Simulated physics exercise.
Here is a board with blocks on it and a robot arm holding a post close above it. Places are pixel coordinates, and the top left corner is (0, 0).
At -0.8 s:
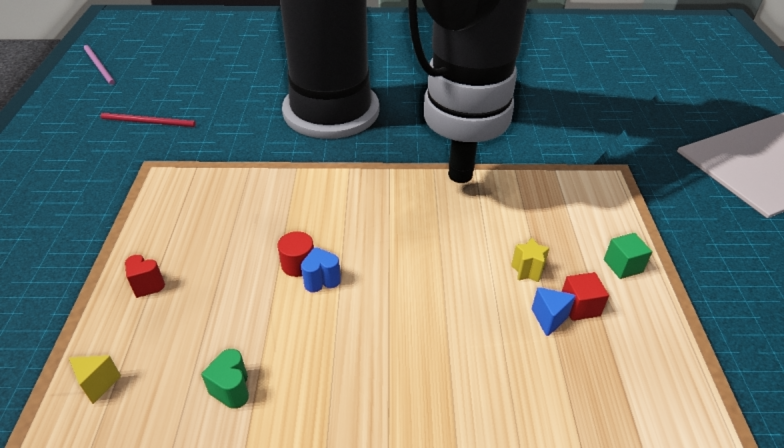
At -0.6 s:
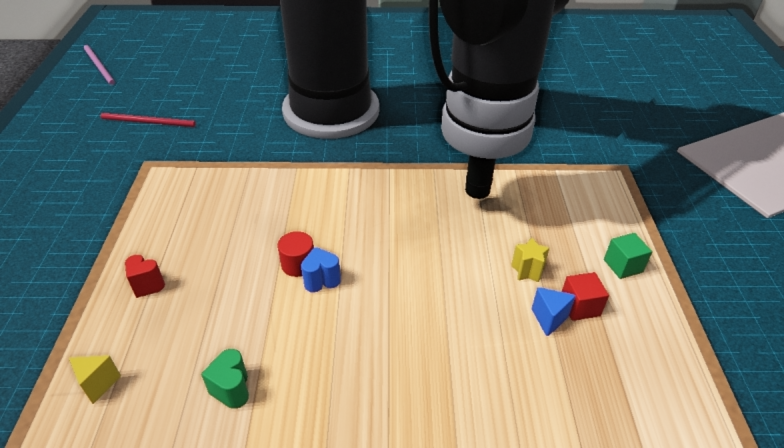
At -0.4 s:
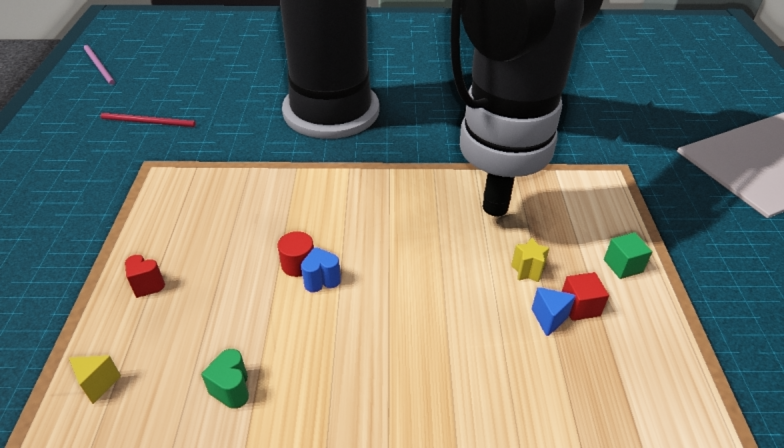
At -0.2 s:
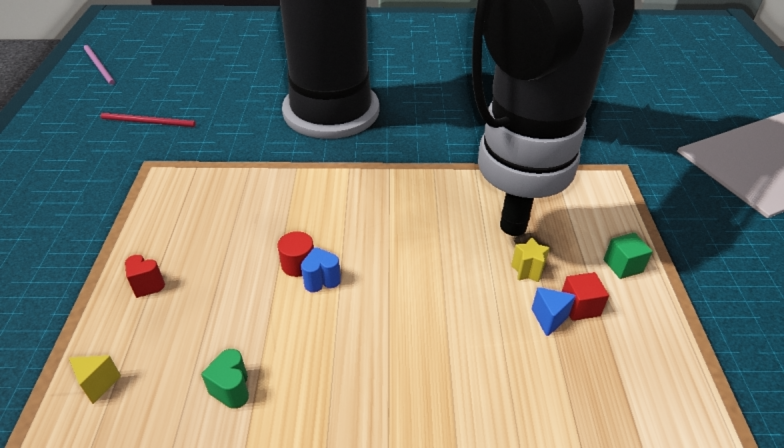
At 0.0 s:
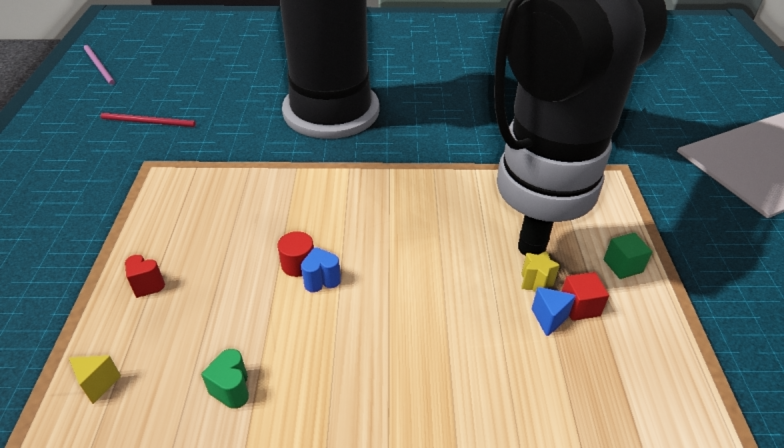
A black robot arm with a silver collar and a dark post stands over a pale wooden board on a teal gridded surface, seen from above at a fixed angle. Red, blue, green and yellow blocks lie in groups left and right, with two thin sticks at upper left. The post moves right and toward the viewer, then nudges the yellow star slightly toward the blue and red blocks.
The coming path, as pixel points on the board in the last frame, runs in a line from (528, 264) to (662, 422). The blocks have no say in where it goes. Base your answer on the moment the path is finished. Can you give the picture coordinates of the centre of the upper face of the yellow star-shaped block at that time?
In the picture, it is at (590, 345).
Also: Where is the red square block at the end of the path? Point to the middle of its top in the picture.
Its top centre is at about (633, 314).
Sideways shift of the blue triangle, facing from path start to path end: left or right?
Right.
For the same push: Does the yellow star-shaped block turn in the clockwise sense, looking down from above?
In short: Yes.
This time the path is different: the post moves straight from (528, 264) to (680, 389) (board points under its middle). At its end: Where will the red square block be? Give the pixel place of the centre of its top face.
It sits at (686, 397).
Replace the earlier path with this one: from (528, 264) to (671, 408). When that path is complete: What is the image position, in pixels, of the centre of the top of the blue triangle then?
I predict (559, 336).
On the path given first. One third of the way, post at (571, 294); yellow star-shaped block at (572, 310), turned 25° clockwise; blue triangle at (562, 331), turned 40° clockwise; red square block at (606, 300), turned 65° anticlockwise.
Two thirds of the way, post at (618, 347); yellow star-shaped block at (590, 345), turned 85° clockwise; blue triangle at (558, 347), turned 75° clockwise; red square block at (633, 314), turned 100° anticlockwise.
At the end, post at (671, 408); yellow star-shaped block at (590, 345), turned 85° clockwise; blue triangle at (558, 347), turned 75° clockwise; red square block at (633, 314), turned 100° anticlockwise.
